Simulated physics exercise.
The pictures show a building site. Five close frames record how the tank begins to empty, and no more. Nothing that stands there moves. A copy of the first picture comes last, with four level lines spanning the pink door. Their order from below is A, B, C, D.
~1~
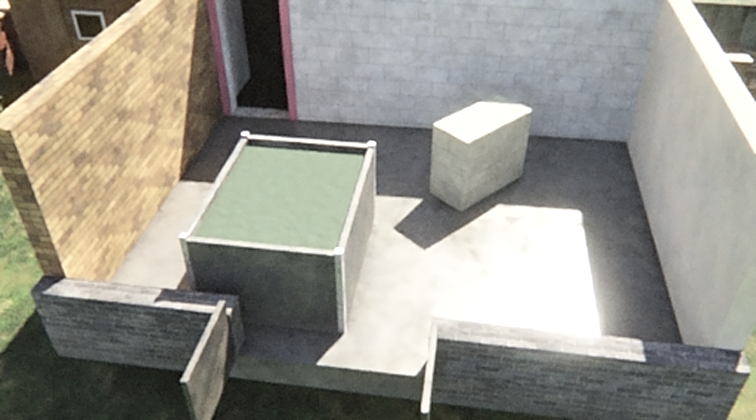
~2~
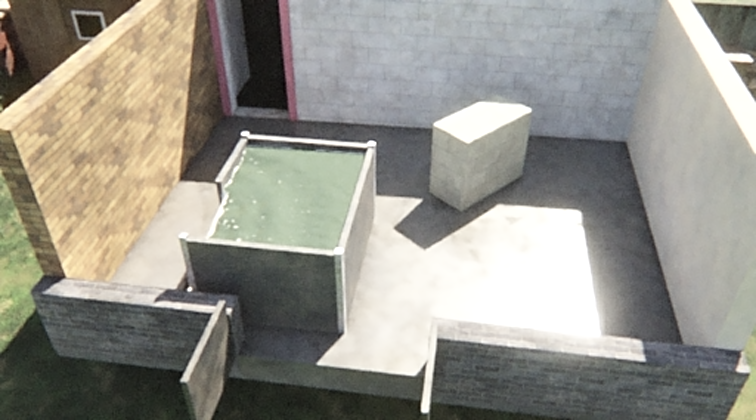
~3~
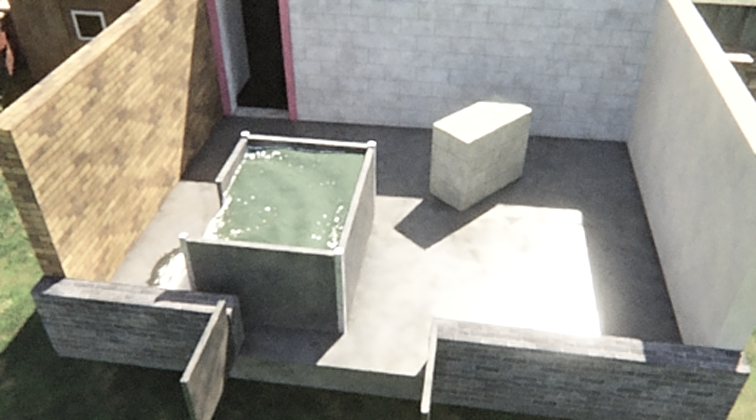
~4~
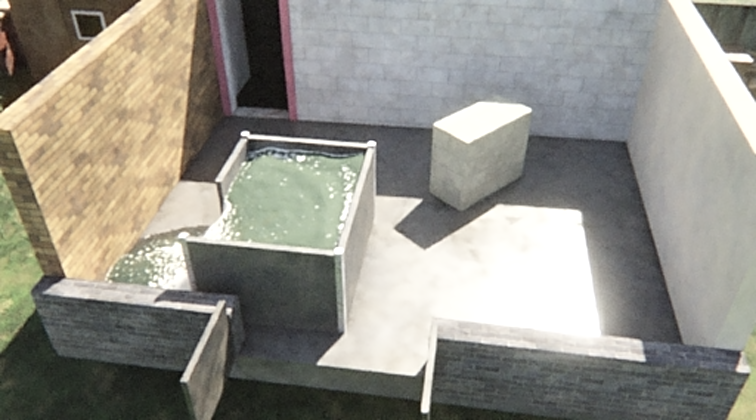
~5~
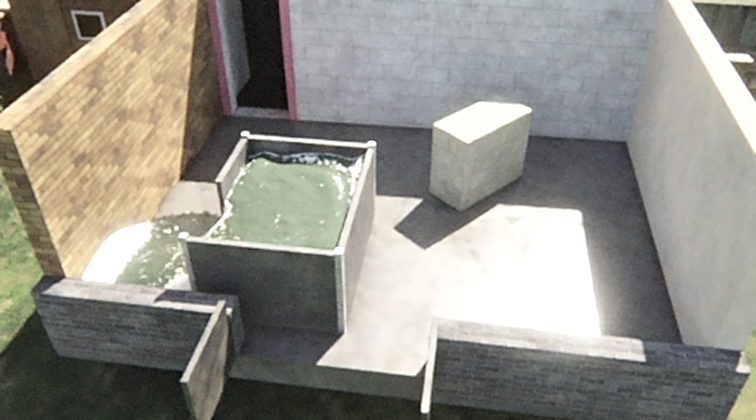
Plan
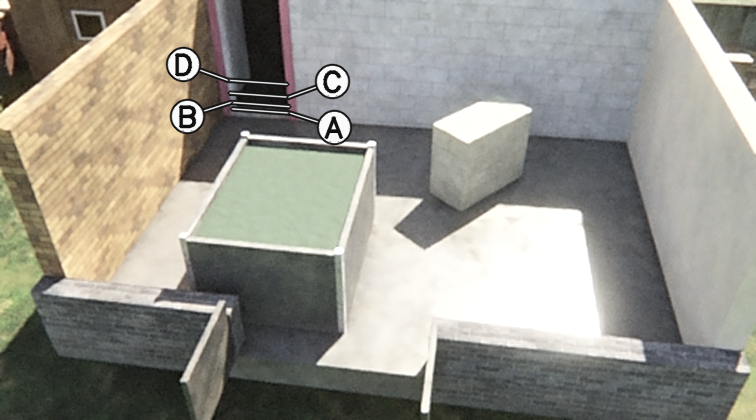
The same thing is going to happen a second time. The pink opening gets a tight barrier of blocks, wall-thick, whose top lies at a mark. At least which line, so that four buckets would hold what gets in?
C is the one.
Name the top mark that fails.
It is B.
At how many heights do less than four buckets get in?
Two.
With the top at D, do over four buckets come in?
No, not at all.
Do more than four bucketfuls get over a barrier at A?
Yes, it does.
On the marked copy, A at (260, 110); B at (260, 104); C at (258, 95); D at (257, 82); from the bottom up A, B, C, D.
For mark A, dozens of bucketfuls pour in.
For mark B, about 12 bucketfuls get in.
For mark C, a splash gets over, under a bucket.
For mark D, nothing gets over.
